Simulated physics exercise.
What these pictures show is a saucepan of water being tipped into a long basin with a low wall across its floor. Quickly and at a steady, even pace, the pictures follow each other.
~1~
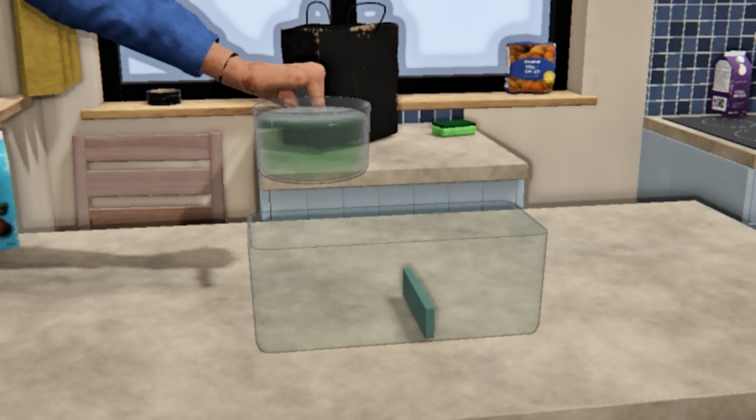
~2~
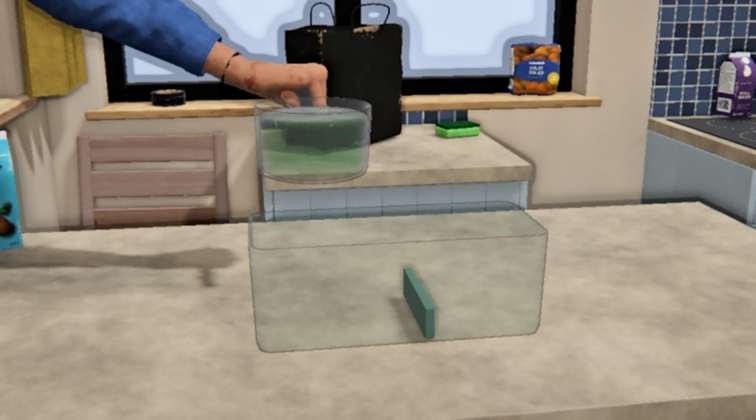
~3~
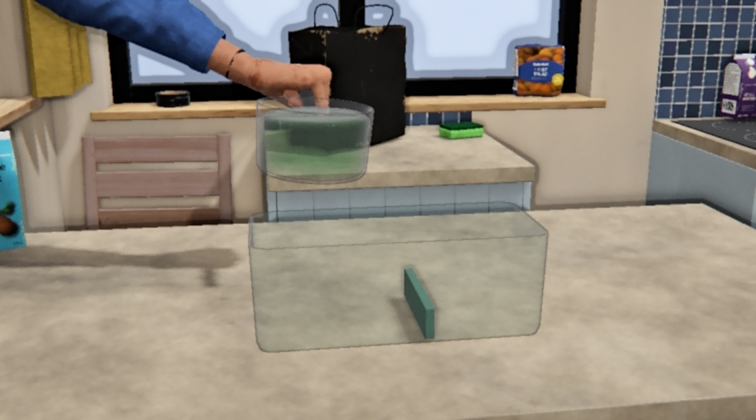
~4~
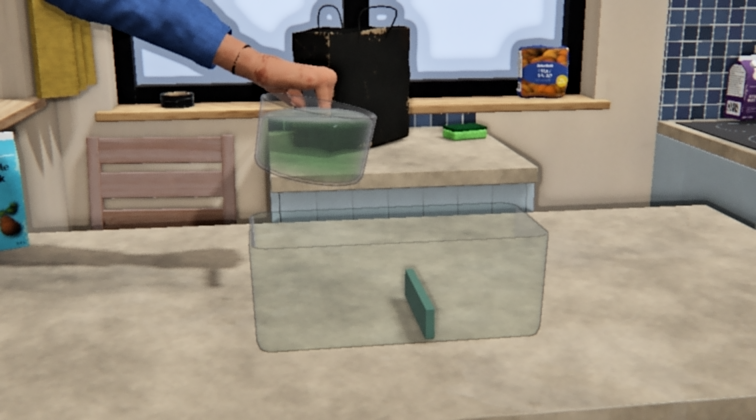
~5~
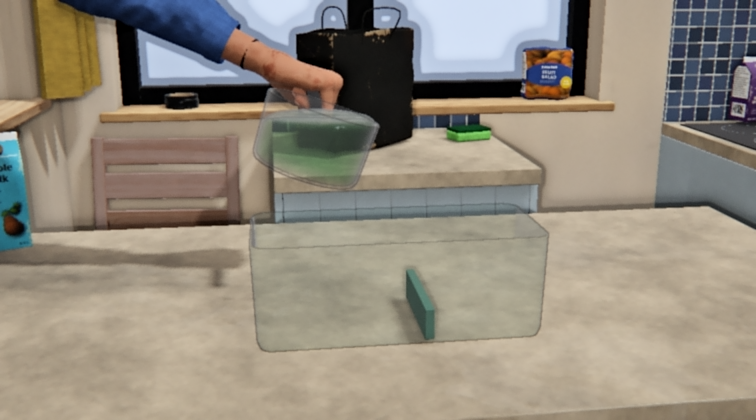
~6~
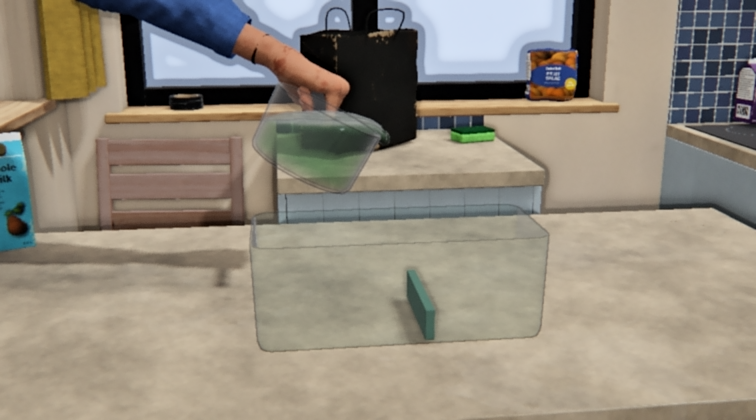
A clear pan of greenish water, held from above by a hand in a blue sleeve, tilted steadily to the right over a long see-through basin with a low green wall inside.
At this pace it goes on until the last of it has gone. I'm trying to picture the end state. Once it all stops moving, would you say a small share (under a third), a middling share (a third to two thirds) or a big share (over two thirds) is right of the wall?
A middling share, a third to two thirds.
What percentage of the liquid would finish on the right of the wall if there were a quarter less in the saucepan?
Some 40 parts in a hundred.
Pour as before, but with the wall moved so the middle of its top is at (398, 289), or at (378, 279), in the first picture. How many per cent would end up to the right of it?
The first position gives around 75 percent, the second around 95 percent.
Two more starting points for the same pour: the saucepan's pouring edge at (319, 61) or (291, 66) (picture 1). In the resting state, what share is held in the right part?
The first gives 10 %, the second 10 %.
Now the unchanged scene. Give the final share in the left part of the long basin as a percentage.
That works out near 40 in every hundred.
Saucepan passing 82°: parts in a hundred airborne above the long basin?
About 30 %.
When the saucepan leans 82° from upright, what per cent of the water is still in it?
40 per cent, roughly.
A moment on, the tilt is 82° and 42 per cent is still to pour, 6 is left of the wall and 23 right of it.
Next, the tilt is 99° and 10 per cent is still to pour, 26 is left of the wall and 58 right of it.
Then the tilt is 99° and 2 per cent is still to pour, 39 is left of the wall and 57 right of it.
Later the tilt is 99° and 0 per cent is still to pour, 42 is left of the wall and 57 right of it.
In the end 42 per cent lies left of the wall, 58 right of it and 0 outside.
